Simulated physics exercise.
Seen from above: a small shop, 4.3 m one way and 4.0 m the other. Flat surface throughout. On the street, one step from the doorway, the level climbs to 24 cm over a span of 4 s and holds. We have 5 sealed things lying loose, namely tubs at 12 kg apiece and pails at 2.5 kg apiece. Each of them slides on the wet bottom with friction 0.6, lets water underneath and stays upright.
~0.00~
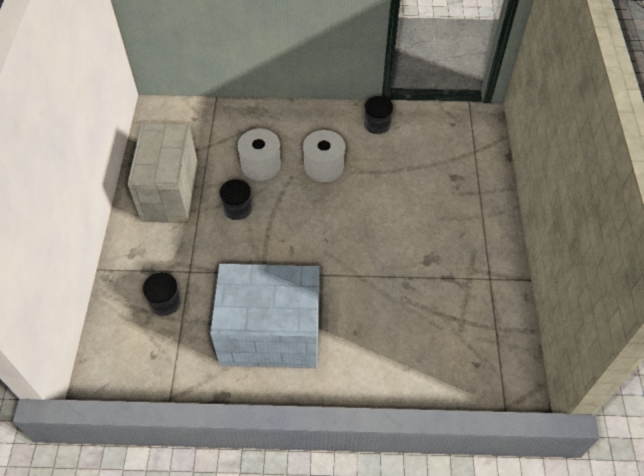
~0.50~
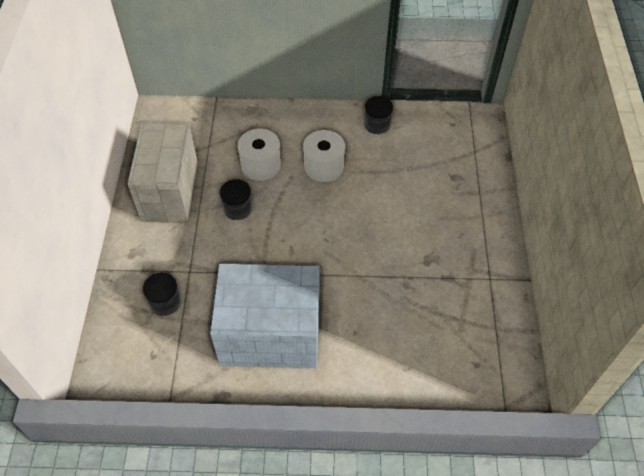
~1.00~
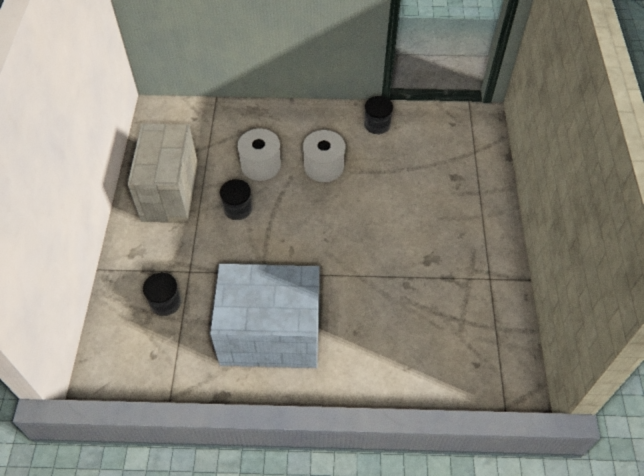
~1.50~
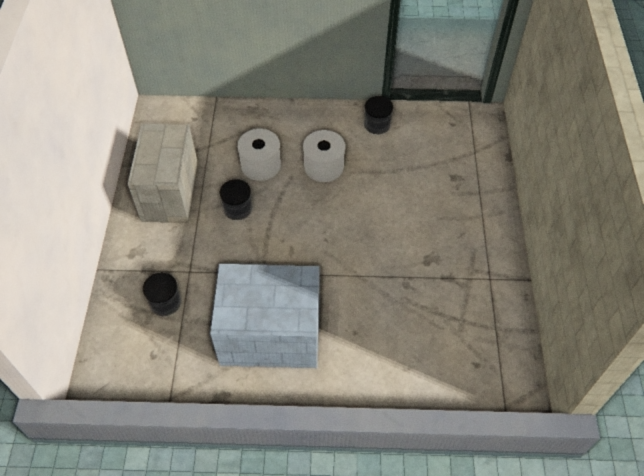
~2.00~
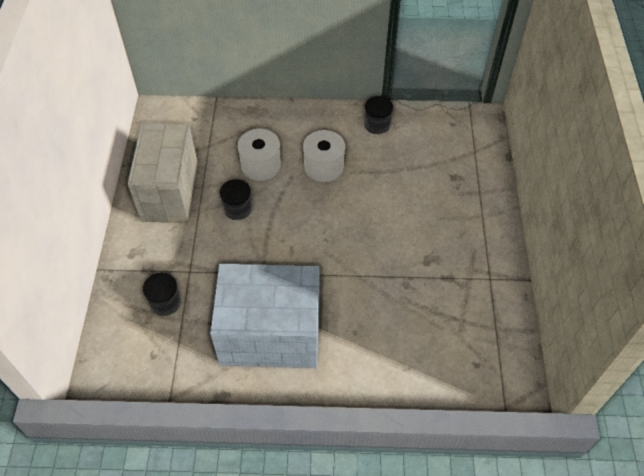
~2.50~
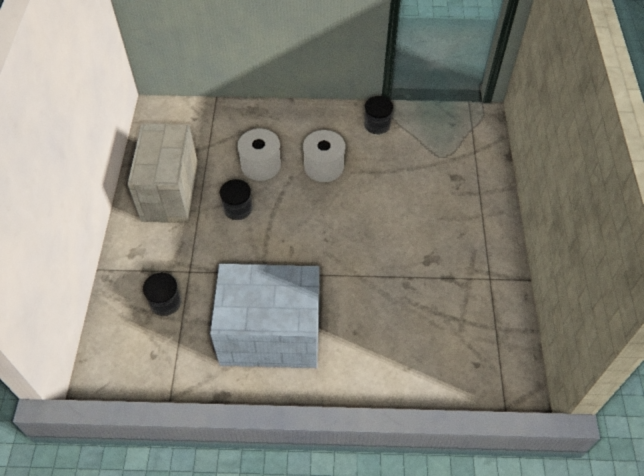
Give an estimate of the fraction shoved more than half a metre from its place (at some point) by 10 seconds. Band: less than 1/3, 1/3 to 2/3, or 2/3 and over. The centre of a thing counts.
Low share.
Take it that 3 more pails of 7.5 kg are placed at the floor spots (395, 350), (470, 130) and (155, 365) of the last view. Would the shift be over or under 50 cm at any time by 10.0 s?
Result, in listed order: Exceeded / exceeded / not exceeded.
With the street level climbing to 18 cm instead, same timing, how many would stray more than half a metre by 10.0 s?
Count under that change: 0.
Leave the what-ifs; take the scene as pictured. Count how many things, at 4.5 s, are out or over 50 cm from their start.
By my reckoning, 0.
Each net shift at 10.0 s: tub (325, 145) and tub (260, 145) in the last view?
Shifts: 0 cm / 0 cm.
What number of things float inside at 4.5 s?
Count at that moment: 0.
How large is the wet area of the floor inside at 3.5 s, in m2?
Some 3.5 m2 of it.
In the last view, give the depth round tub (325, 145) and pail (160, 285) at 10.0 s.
About 3 and 6 cm.
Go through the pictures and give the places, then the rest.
In the first frame, a tub at (259, 145), on the bottom; a pail at (235, 191), on the bottom; water covers 0.0 m2; 0 of 5 have shifted.
In the second frame, a tub at (259, 145), on the bottom; a pail at (235, 191) rests on the ground; 0.0 m2 under water; 0 of 5 have shifted.
In the third frame, a tub at (259, 145), on the bottom; a pail at (235, 191) rests on the ground; water covers 0.0 m2; 0 of 5 have shifted.
In the fourth frame, a tub at (259, 145) rests on the ground; a pail at (235, 191) rests on the ground; water covers 0.0 m2; 0 of 5 have shifted.
In the fifth frame, a tub at (259, 145) rests on the ground; a pail at (235, 191) rests on the ground; 0.1 m2 under water; 0 of 5 have shifted.
In the sixth frame, a tub at (259, 145), on the bottom; a pail at (235, 191) rests on the ground; 0.6 m2 under water; 0 of 5 have shifted.
After 3.5 s 0 of 5 are over 50 cm from their spots; 0 afloat.
After 4.5 s 0 of 5 are over 50 cm from their spots; 0 afloat.
After 7.0 s 0 of 5 are over 50 cm from their spots; 0 afloat.
After 10.0 s 0 of 5 are over 50 cm from their spots, and 0 have been at some point; 1 afloat.
